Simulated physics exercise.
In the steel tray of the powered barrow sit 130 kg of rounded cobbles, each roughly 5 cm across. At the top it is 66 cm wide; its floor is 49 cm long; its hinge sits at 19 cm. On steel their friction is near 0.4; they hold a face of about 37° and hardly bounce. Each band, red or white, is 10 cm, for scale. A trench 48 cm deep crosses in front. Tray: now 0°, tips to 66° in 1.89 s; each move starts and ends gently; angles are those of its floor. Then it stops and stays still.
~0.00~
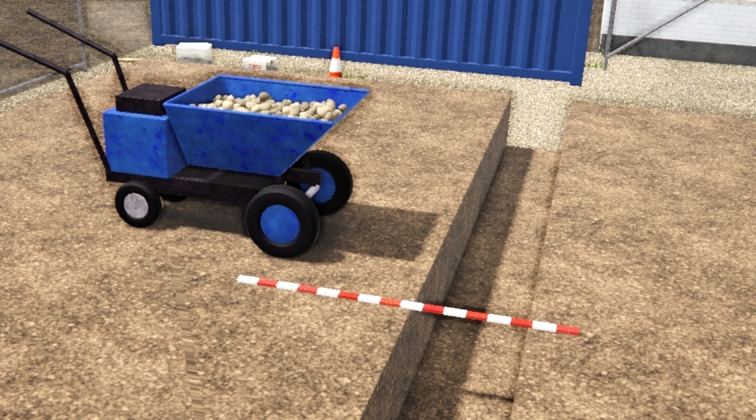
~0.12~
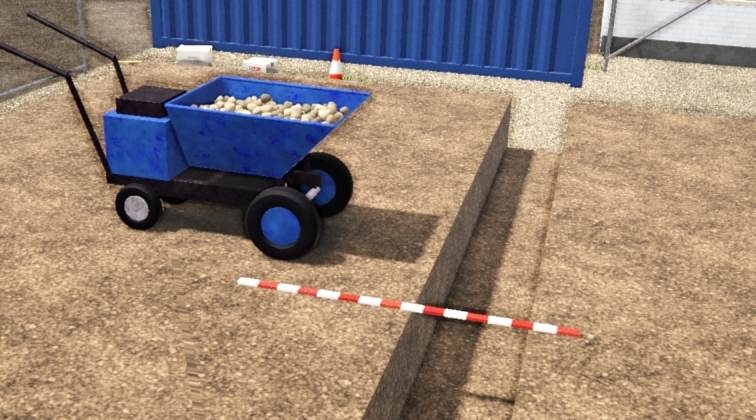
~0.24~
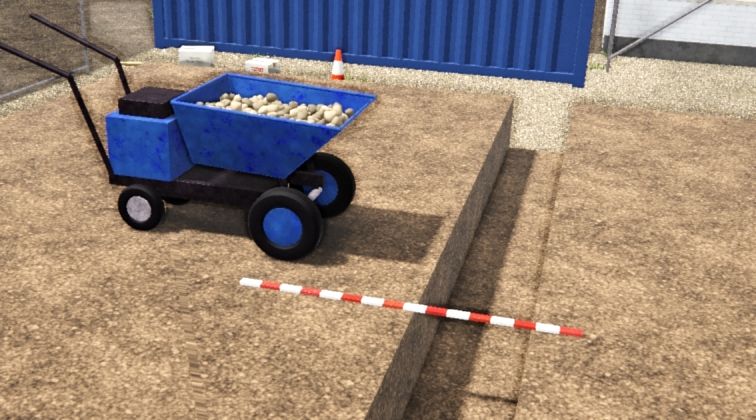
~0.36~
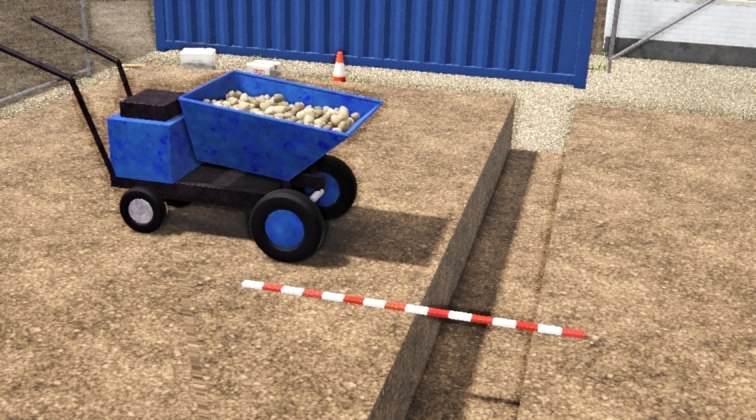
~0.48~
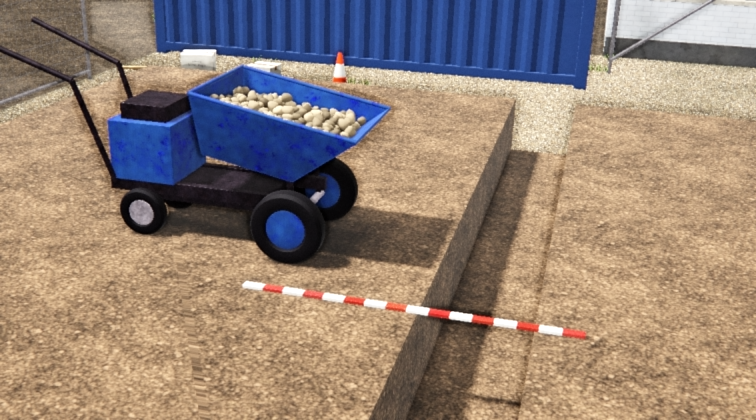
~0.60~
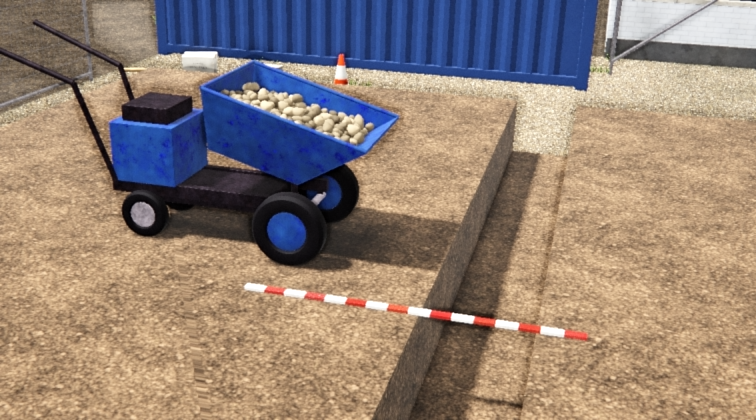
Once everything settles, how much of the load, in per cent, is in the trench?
Once it settles, about 92 per cent of the load is there.
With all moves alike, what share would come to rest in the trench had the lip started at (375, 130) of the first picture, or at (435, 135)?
About 100 per cent from the first spot, about 70 from the second.
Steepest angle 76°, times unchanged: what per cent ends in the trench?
Expect roughly 65 per cent.
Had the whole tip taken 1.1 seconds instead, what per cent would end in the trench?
I'd put it at roughly 95 per cent.
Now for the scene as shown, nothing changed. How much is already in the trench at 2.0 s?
By that point it's something like 30 in a hundred.
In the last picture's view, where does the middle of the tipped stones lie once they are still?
(485, 335).
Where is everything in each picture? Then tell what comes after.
In the first frame, the tray is at 0°, its lip at (332, 124); the top of the load is at (275, 105).
In the second frame, lip at (334, 127), floor tilted 1°, highest stones at (261, 105); the stones move at 0.1 m/s on average.
In the third frame, the tray is at 3°, its lip at (341, 130); the top of the load is at (252, 103); the stones move at 0.2 m/s on average.
In the fourth frame, the tray is at 6°, its lip at (348, 136); the top of the load is at (259, 102); the stones move at 0.3 m/s on average.
In the fifth frame, the tray is at 11°, its lip at (356, 143); the top of the load is at (252, 98); the stones move at 0.3 m/s on average.
In the sixth frame, the tray is at 16°, its lip at (366, 152); the top of the load is at (259, 94); the stones move at 0.4 m/s on average.
After 1.4 s the floor is at 56°; 100 % in the tray; the foremost stones are at (417, 199).
After 2.0 s the floor is at 66°; 58 % in the tray, 10 % short of the trench, 32 % in the trench; the foremost stones are at (514, 347).
After 2.3 s the floor is at 66°; 28 % in the tray, 10 % short of the trench, 61 % in the trench; the foremost stones are at (533, 351).
After 4.3 s the floor is at 66°; 0 % in the tray, 8 % short of the trench, 92 % in the trench; the foremost stones are at (535, 340).
